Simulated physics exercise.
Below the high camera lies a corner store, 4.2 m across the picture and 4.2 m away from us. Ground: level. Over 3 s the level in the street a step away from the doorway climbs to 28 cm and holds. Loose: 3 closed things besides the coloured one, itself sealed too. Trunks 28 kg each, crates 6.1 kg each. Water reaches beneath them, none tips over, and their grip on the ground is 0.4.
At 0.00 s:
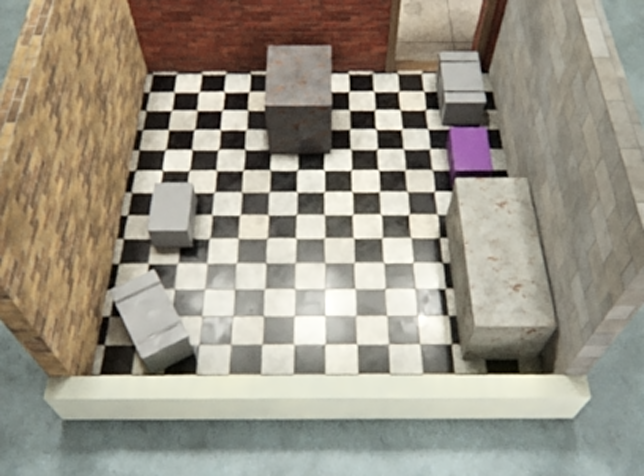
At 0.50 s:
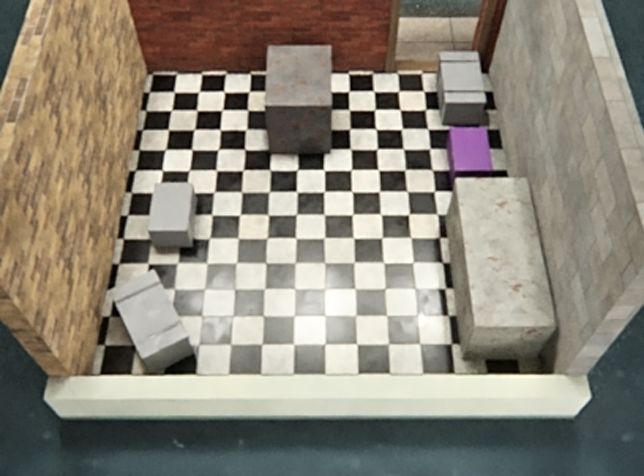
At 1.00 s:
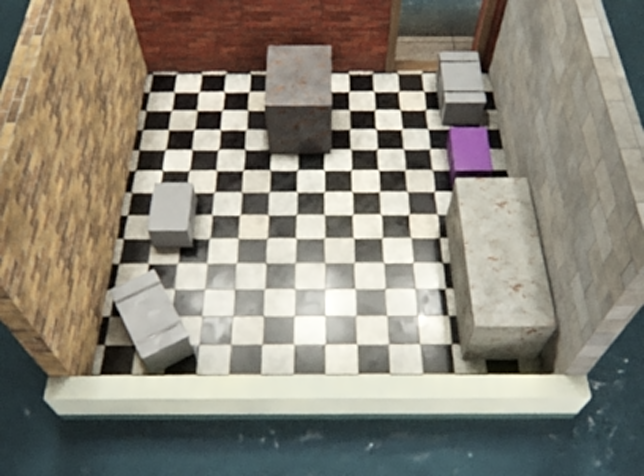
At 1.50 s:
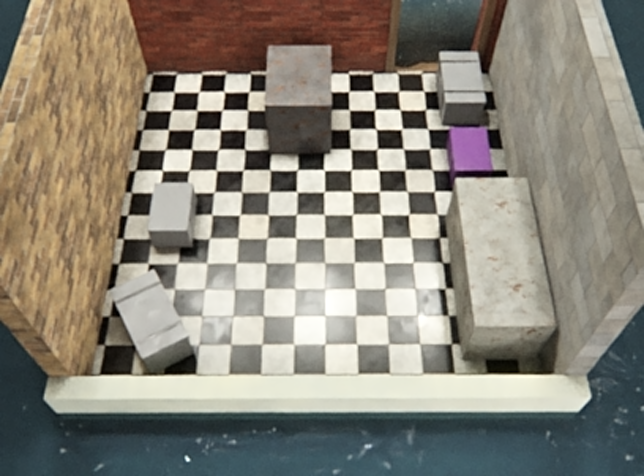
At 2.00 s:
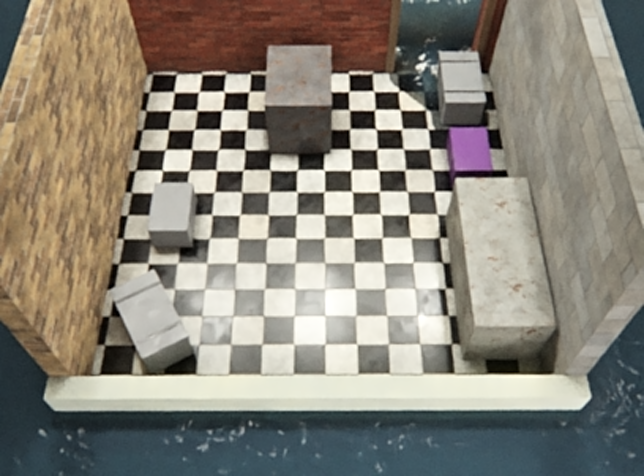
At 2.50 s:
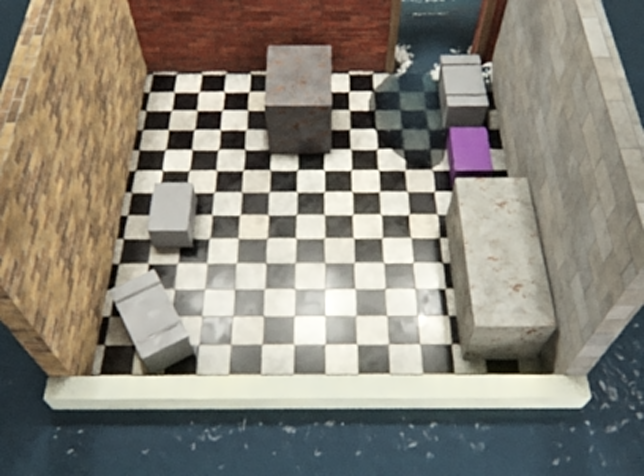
Dark water rose outside a small checker-floored room, then came through the back doorway and spread across the far right corner, reaching the gray boxes there while the purple crate stayed in place.
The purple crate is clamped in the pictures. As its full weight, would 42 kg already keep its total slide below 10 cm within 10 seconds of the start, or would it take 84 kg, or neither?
Final guess: It must have the heavier ballast.
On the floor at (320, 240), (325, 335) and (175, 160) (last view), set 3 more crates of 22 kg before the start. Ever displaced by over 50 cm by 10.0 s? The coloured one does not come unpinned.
Answer by position: Outside the range; outside the range; inside the range.
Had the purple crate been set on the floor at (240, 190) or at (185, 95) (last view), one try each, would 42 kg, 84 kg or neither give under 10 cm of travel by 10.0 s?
First try both suffice, second try both suffice.
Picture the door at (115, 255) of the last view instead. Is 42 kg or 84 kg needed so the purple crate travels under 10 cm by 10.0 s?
Then the lighter mass suffices.
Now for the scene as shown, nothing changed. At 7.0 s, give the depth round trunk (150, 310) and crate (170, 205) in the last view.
Around 11 cm and 2 cm.
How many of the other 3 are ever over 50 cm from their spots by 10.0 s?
I get 3.
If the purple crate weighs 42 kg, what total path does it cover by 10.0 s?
Around 200 cm in total.
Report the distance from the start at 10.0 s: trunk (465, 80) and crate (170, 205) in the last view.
Shifts: 300 cm / 200 cm.
After 3.5 s the purple crate would be 3 cm from its start with 42 kg and 0 cm from its start with 84 kg; 3 cm of water round it then.
After 4.5 s the purple crate would be 3 cm from its start with 42 kg and 0 cm from its start with 84 kg; 9 cm of water round it then.
After 7.0 s the purple crate would be 22 cm from its start with 42 kg and 0 cm from its start with 84 kg; 11 cm of water round it then.
After 10.0 s the purple crate would be 212 cm from its start with 42 kg and 0 cm from its start with 84 kg; 13 cm of water round it then.
